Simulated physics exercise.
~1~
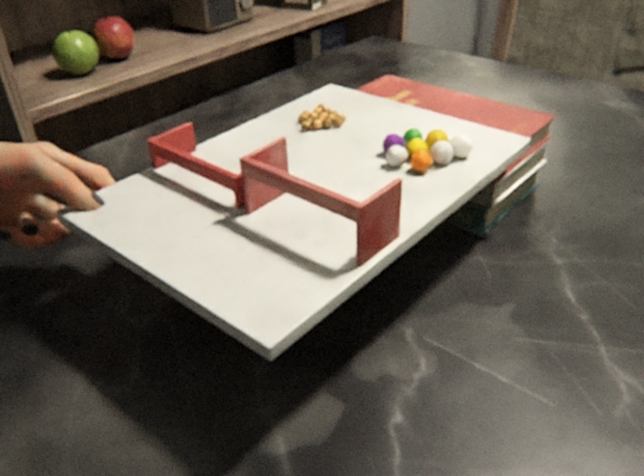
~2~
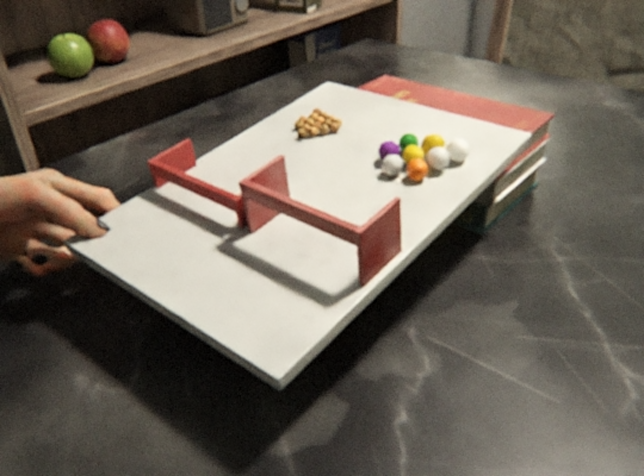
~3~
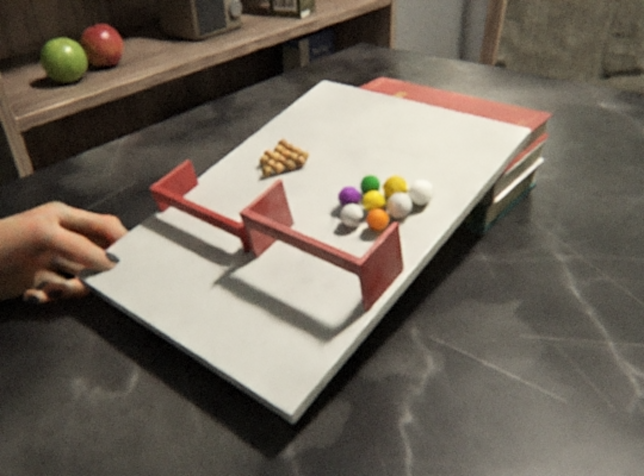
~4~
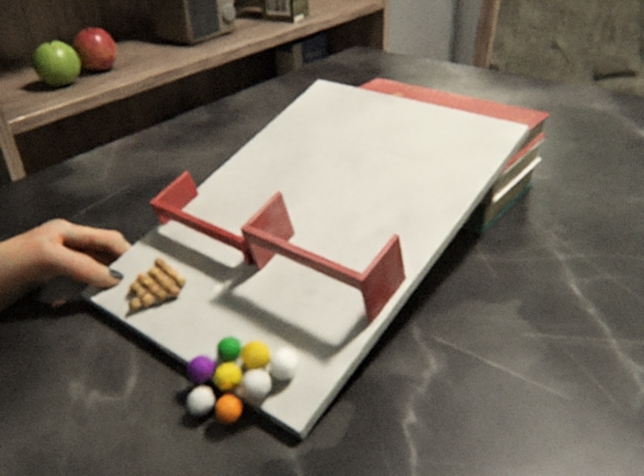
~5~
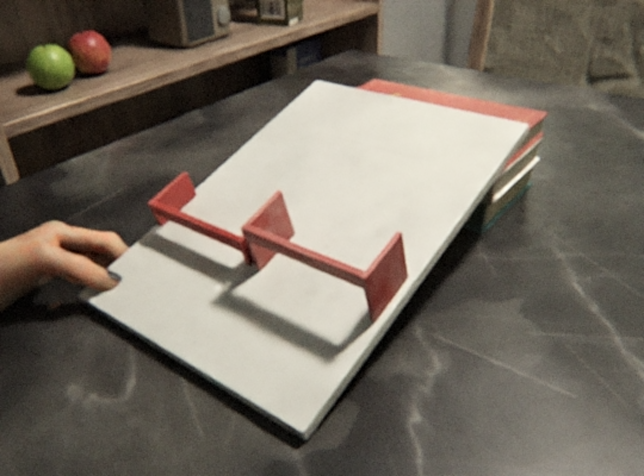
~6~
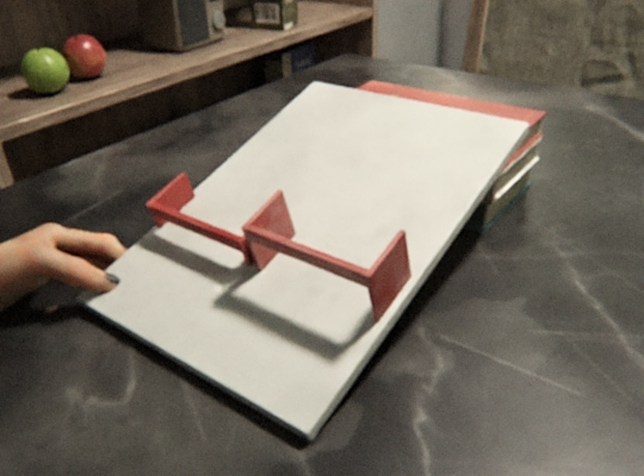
A white board, propped on a stack of books at its far end and held up by a hand at the left, carries a cluster of colourful balls, a small pile of tan pieces and two raised red bars. The hand lowers its end, and the board tilts more steeply toward the dark marbled table. Both batches begin sliding down toward the bars. They pass beneath them and reach the lower part of the board. Finally, both batches are out of sight, leaving the sloping board bare except for the red bars, with the hand still at its edge.
